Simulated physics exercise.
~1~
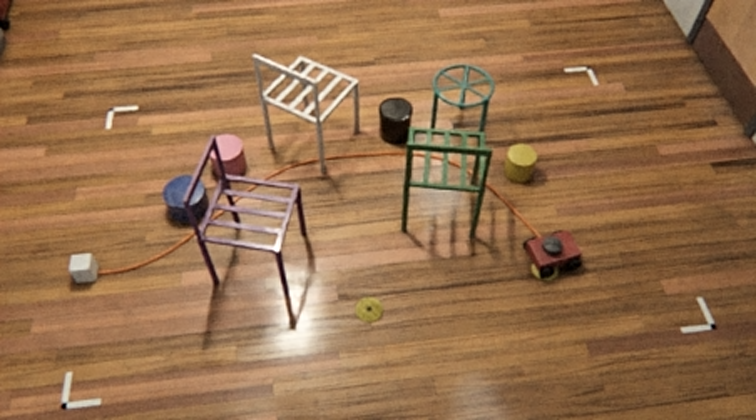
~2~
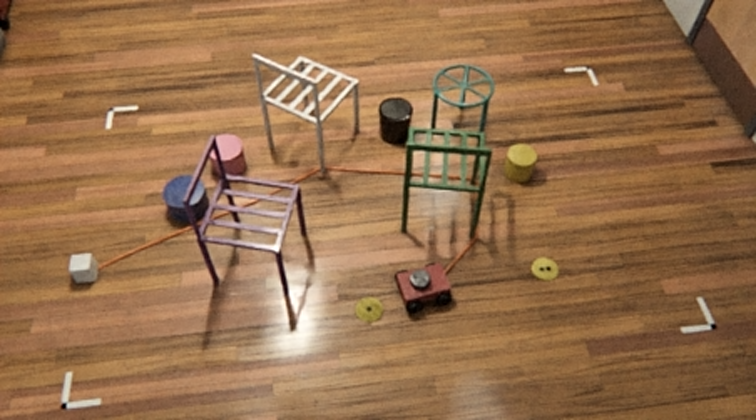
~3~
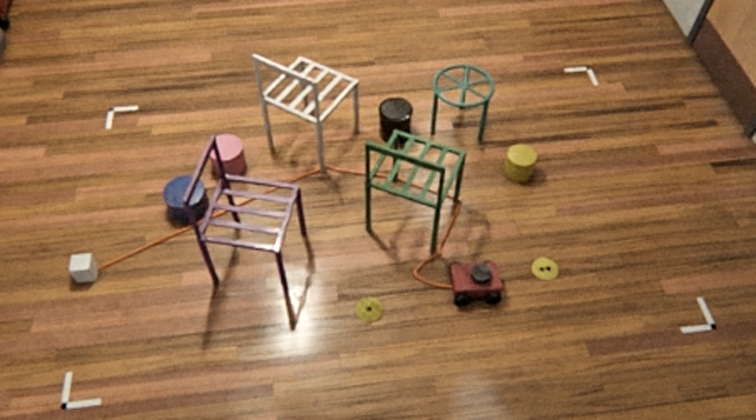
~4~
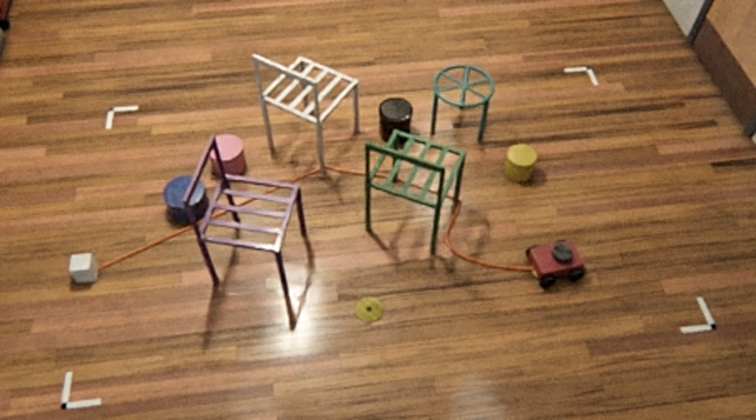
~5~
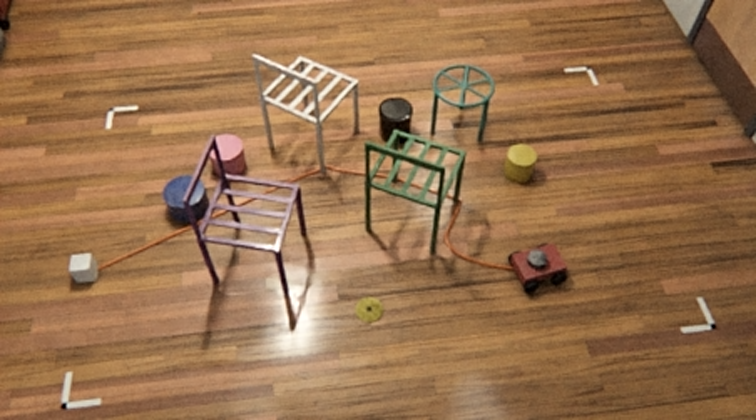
A purple chair stands at left on a wooden workshop floor seen from above, with a white chair behind it and a green chair near a teal stool right of centre. Blue and pink tubs sit by the purple chair, a black pot behind, and a yellow tub at right. An orange lead winds from a small pale block at far left to a dark red cart at right. The cart moves left, drawing the lead straighter among the legs. The green chair then shifts left as the cart heads back right. Finally the cart rests near its starting place, the lead curving loosely, the other furniture unmoved.
